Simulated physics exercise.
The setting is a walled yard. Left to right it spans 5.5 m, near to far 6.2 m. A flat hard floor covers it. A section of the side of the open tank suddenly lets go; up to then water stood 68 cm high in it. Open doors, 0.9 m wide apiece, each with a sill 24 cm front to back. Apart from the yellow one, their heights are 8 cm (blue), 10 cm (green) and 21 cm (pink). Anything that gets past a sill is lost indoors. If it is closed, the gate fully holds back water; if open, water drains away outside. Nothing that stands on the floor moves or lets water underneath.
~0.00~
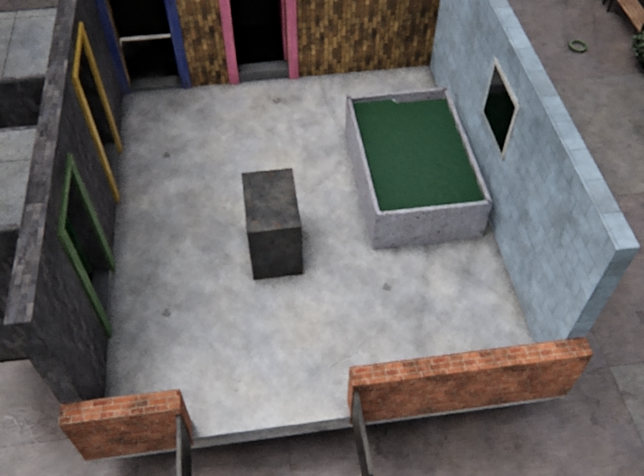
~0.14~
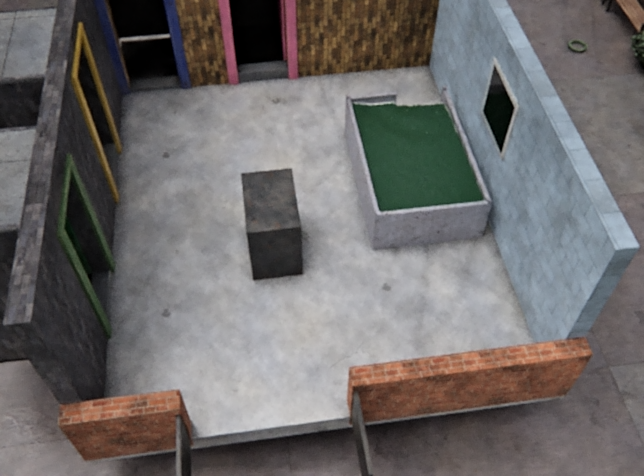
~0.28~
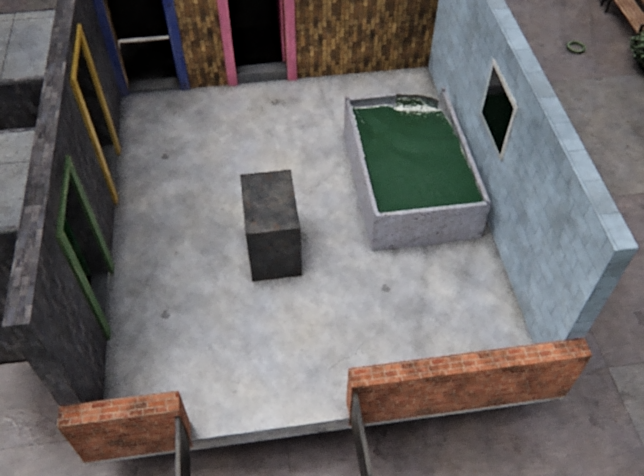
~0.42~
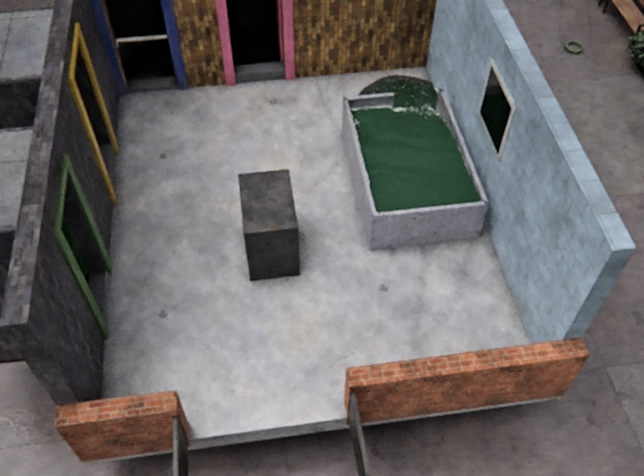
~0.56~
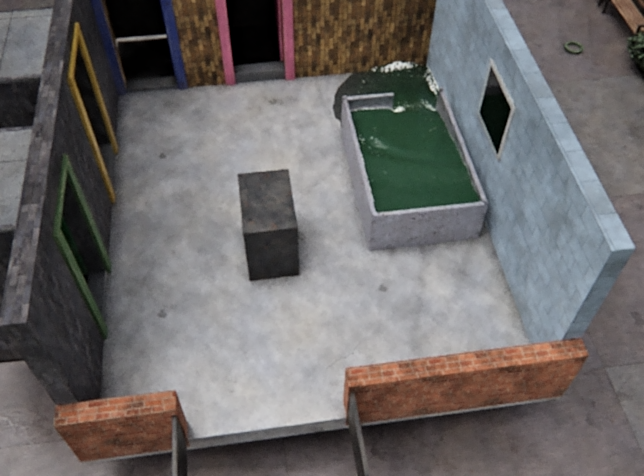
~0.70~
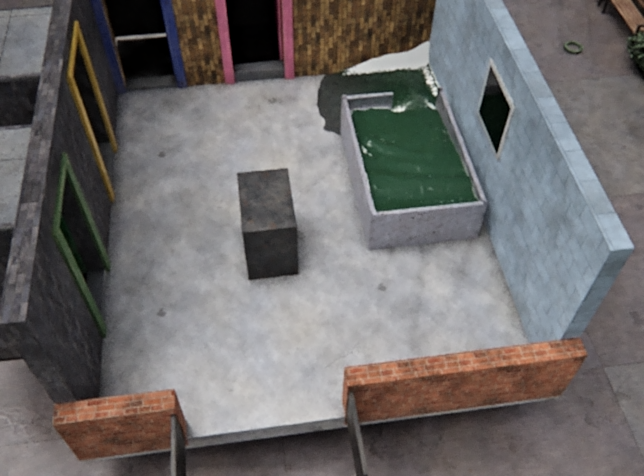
At the start, a walled yard holds a dark block and an open tank of green liquid, whole and still. Then a section of the tank's far side gives way, and the liquid pours out through the gap with white foam, spreading across the floor behind the tank toward the back wall.
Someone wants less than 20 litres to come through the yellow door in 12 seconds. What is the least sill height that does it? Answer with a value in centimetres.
It needs to be around 12.5 cm high.
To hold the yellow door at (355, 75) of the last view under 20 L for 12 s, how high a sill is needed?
Minimum: About 28 cm.
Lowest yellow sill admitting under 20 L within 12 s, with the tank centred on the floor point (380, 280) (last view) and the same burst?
10.0 cm, give or take.
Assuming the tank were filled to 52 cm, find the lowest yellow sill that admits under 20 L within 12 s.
Then around 8.5 centimetres.
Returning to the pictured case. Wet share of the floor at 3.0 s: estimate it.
Wet share: Around 40 %.
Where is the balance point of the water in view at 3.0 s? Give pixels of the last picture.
The water is centred near (357, 145).
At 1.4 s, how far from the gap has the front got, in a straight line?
Distance from gap: Approx. 3.0 m.
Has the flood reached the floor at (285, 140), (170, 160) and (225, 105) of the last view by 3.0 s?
Status: Submerged / submerged / submerged.
After 1.4 s water covers 10 % of the floor, deepest (56 cm) near (412, 69); it has not reached the yellow door.
After 3.0 s water covers 40 % of the floor, deepest (36 cm) near (403, 70); 12 cm at the yellow door, 0 litres in over its 26 cm sill.
After 12.0 s water covers 95 % of the floor, deepest (12 cm) near (534, 373); 7 cm at the yellow door, 0 litres in over its 26 cm sill.
At the yellow door as built, the water arrived by 2.9 s and peaked near 19 cm at 3.2 s.
Run again over the same 12 s with other heights there, 30 litres in over 11.5 cm, 6 litres over 15.5 cm. The limit of 20 litres is kept from about 12.5 cm up.
